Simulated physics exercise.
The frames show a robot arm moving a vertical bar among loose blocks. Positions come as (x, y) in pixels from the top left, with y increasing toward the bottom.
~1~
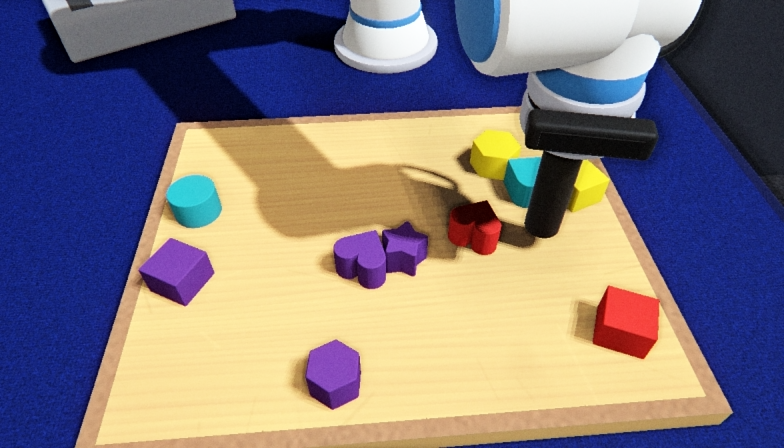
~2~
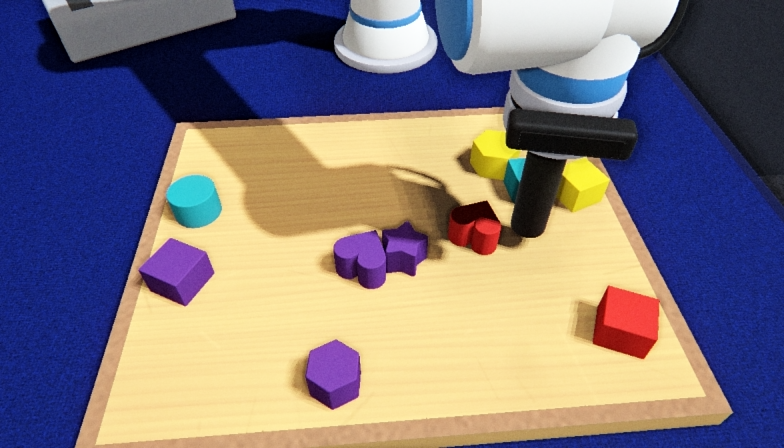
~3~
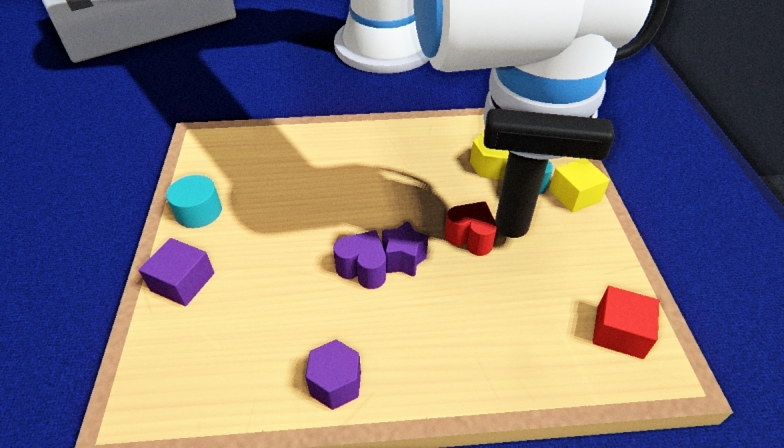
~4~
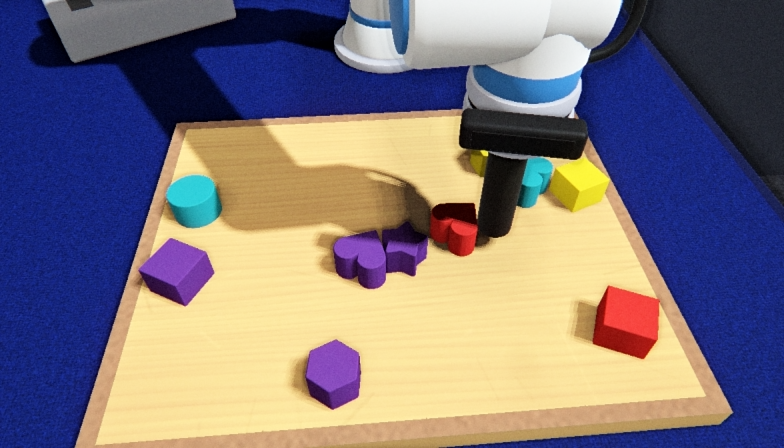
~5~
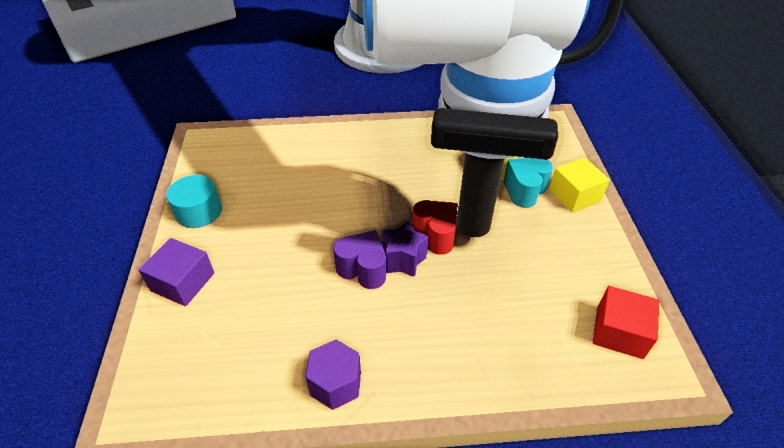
A robot arm moved its upright black bar left across a wooden board, reached the red heart-shaped block and pushed it left toward the purple star, while the other scattered colored blocks stayed put.
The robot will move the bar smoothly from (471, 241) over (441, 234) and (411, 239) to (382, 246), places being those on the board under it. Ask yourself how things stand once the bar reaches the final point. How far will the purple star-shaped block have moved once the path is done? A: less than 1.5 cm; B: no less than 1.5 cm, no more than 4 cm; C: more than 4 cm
(C)
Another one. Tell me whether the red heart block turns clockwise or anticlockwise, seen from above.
Top view: Clockwise.
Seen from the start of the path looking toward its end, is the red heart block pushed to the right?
The answer is yes.
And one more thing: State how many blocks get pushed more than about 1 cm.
The number of blocks that move over 1 cm is three or more.
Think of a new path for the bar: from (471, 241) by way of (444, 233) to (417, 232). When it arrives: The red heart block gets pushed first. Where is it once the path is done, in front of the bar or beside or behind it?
By then it is in front of the bar.
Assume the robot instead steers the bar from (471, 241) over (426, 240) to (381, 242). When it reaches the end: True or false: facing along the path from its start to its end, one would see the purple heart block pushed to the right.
The statement is false.
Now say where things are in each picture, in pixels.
Bar tip (541, 226); block tops, purple heart block (362, 248); purple star-shaped block (404, 238); red heart block (478, 216); turquoise heart block (531, 169), in the first frame.
Bar (528, 226); blocks unchanged, in the second frame.
Bar (512, 226); red heart block (474, 216), in the third frame.
Bar (494, 225); red heart block (458, 215), in the fourth frame.
Bar (473, 225); purple heart block (362, 248); purple star-shaped block (404, 238); red heart block (438, 213); turquoise heart block (531, 169), in the fifth frame.
On the path given first. Halfway along, bar (426, 220); purple heart block (352, 255), turned 15° anticlockwise; purple star-shaped block (389, 236), turned 35° anticlockwise; red heart block (391, 205).
At the end, bar (381, 231); purple heart block (332, 269), turned 55° anticlockwise; purple star-shaped block (351, 239), turned 60° anticlockwise; red heart block (361, 203), turned 50° clockwise; turquoise heart block in place.
